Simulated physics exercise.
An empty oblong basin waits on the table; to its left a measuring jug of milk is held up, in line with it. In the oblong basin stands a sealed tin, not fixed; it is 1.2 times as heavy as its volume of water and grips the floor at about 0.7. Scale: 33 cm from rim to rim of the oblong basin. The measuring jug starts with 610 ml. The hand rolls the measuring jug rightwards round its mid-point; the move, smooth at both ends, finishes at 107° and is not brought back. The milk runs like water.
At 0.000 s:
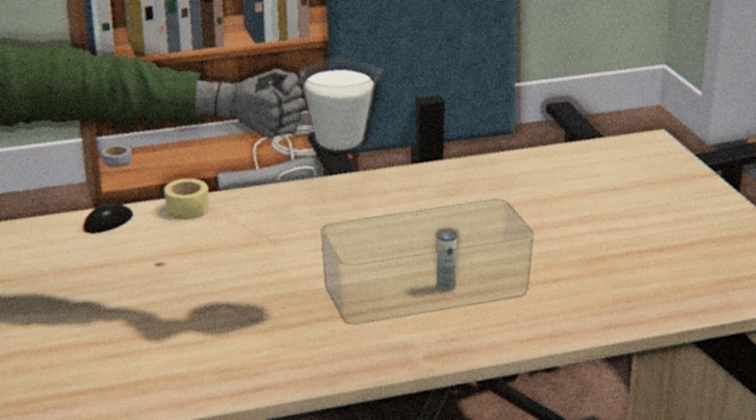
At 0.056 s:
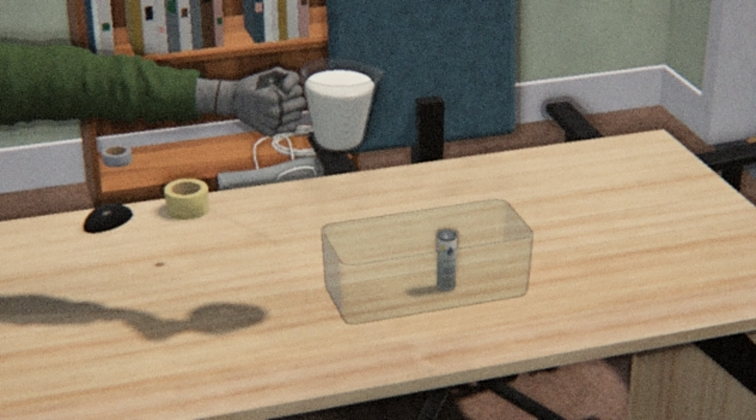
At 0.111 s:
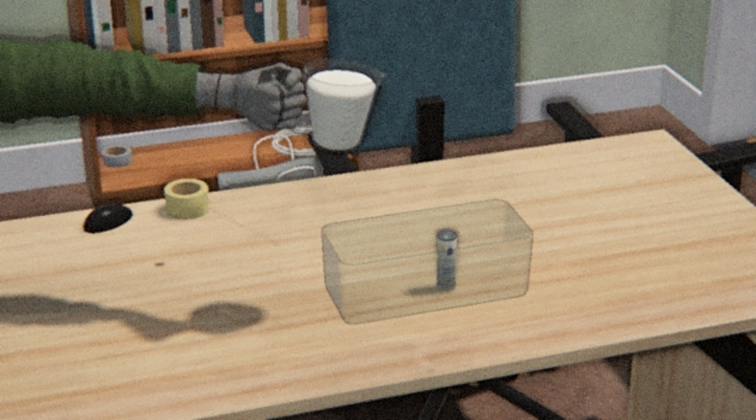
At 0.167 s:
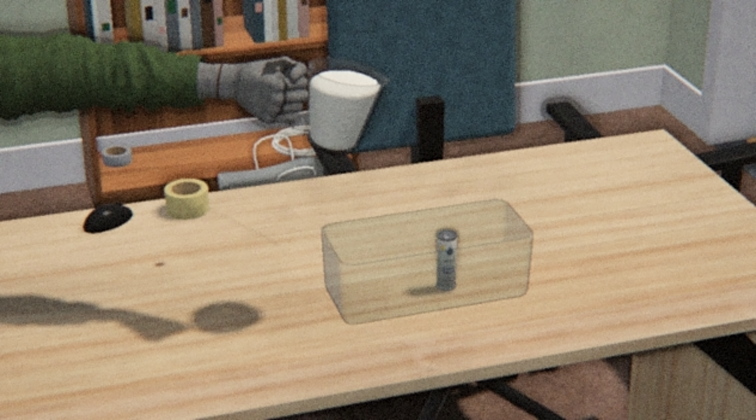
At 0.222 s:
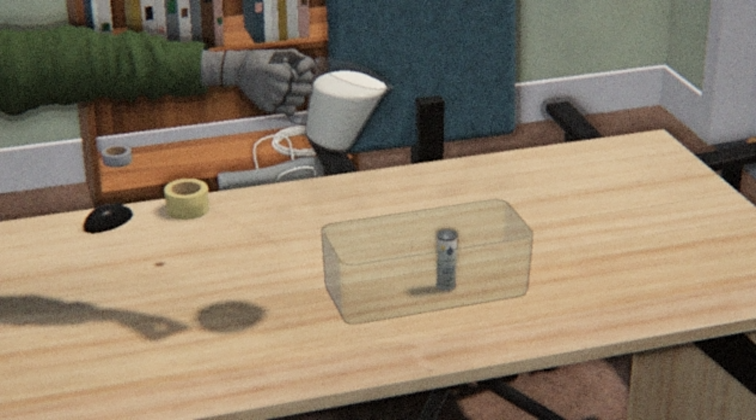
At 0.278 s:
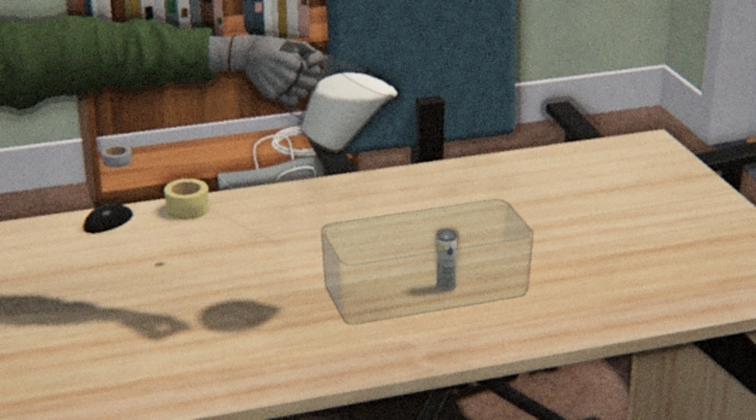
The clip opens with a gloved hand holding a clear jug of milk upright, to the left of an empty see-through basin on a wooden table, a small cylinder beside it. The hand tilts the jug rightwards, barely at first, then clearly, and the milk shifts up to its right rim.
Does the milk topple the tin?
The tin topples.
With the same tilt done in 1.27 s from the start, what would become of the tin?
The tin goes over.
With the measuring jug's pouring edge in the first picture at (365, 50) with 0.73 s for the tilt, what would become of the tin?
Then it goes over.
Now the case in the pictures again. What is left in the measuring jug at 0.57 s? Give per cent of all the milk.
Some 48 per cent.
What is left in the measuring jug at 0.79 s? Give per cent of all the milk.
Near 6 in a hundred.
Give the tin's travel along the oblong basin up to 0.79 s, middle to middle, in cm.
Some 3 cm.
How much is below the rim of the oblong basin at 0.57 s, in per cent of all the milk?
Near 12 in a hundred.
After 0.57 s the tilt is 92° and 47 per cent is still to pour; the tin stands where it began.
After 0.79 s the tilt is 107° and 6 per cent is still to pour; the tin leans 10°.
After 1.01 s the tilt is 107° and 0 per cent is still to pour; the tin lies on its side.
After 1.26 s the tilt is 107° and 0 per cent is still to pour; the tin lies on its side.
In the end the tin lies on its side.
